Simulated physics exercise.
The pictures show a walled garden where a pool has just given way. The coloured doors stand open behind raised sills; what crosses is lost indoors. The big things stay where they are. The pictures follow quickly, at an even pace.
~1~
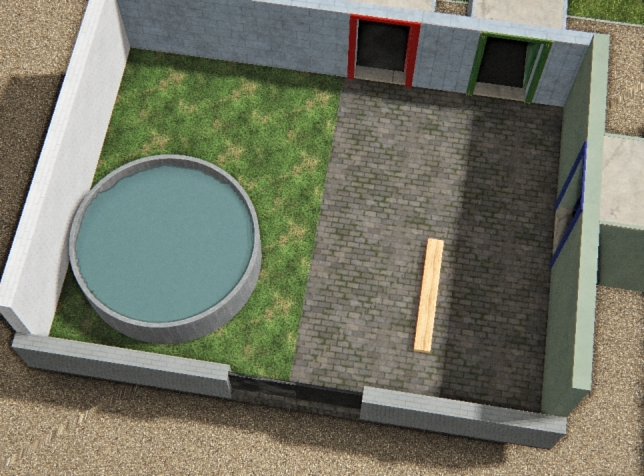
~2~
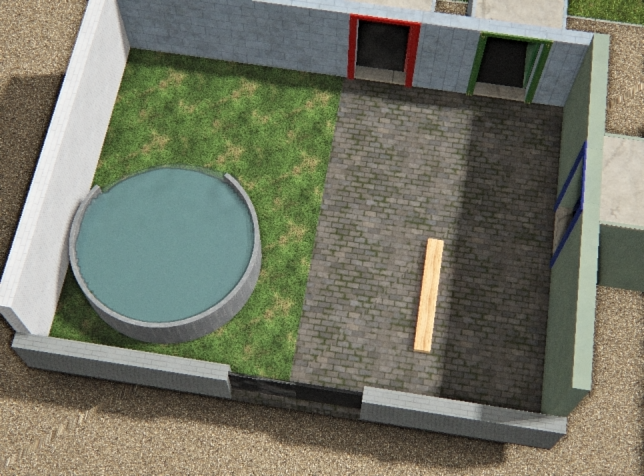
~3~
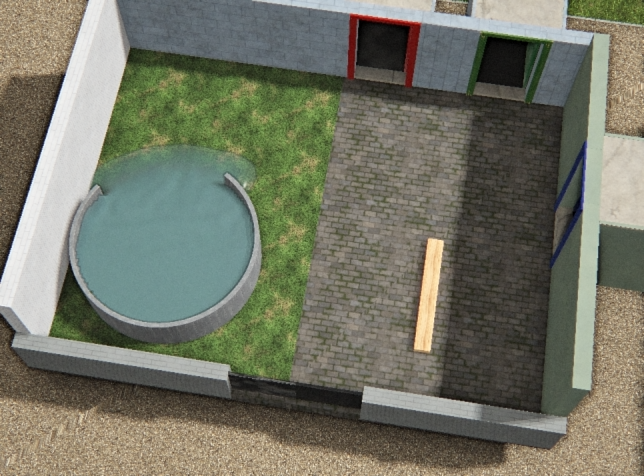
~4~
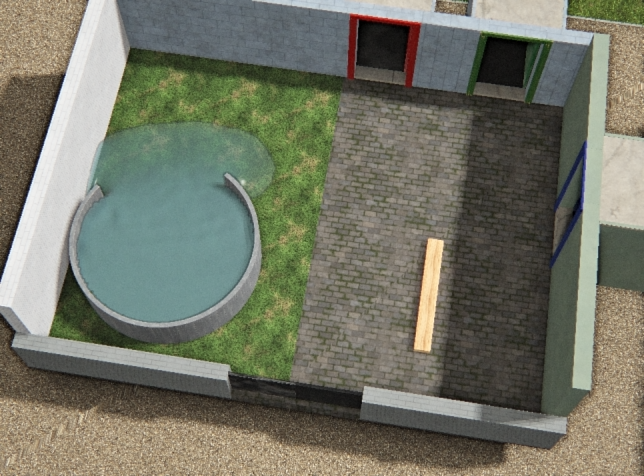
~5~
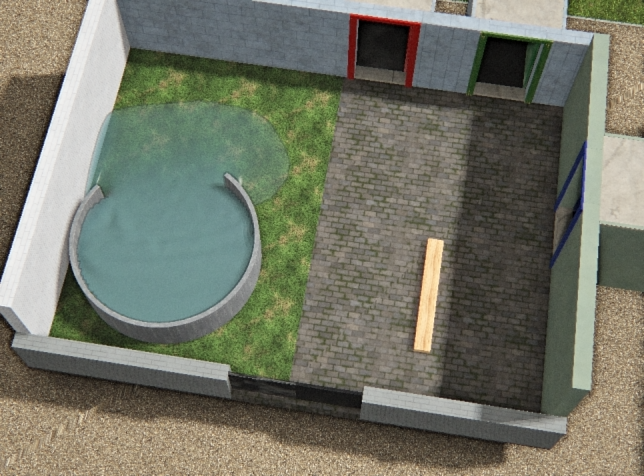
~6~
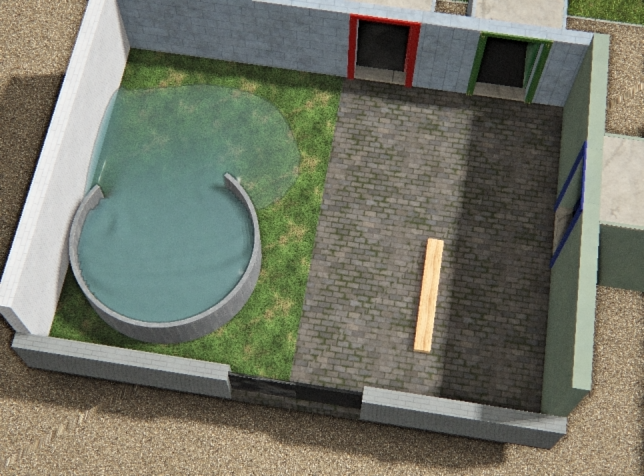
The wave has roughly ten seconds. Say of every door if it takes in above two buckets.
One by one: The red door floods; the blue door holds within the limit; the green door floods.
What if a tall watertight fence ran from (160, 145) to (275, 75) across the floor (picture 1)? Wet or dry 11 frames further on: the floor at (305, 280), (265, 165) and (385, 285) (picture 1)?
As listed: Not flooded, flooded, free of water.
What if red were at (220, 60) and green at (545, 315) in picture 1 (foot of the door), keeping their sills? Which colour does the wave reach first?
First comes the door marked red.
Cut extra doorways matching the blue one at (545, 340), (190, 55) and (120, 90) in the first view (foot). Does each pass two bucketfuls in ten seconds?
One after the other: Is under, takes more, floods.
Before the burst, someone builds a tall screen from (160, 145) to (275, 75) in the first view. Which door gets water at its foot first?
I say the door marked red.
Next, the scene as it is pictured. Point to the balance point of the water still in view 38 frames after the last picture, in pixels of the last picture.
At about (286, 197).
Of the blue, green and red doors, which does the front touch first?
That is the red door.
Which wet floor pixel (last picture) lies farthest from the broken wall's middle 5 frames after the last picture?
I would point to (310, 77).
A moment on, water covers 25 % of the floor; the red door not reached, the blue door not reached, the green door not reached.
Next, water covers 30 % of the floor; the red door wet at the sill, nothing in, the blue door not reached, the green door not reached.
Then, water covers 45 % of the floor; the red door under two buckets in, the blue door not reached, the green door wet at the sill, nothing in.
Later, water covers 90 % of the floor; the red door over two buckets in, the blue door wet at the sill, nothing in, the green door under two buckets in.
In the end, water covers 100 % of the floor; the red door over two buckets in, the blue door wet at the sill, nothing in, the green door over two buckets in.
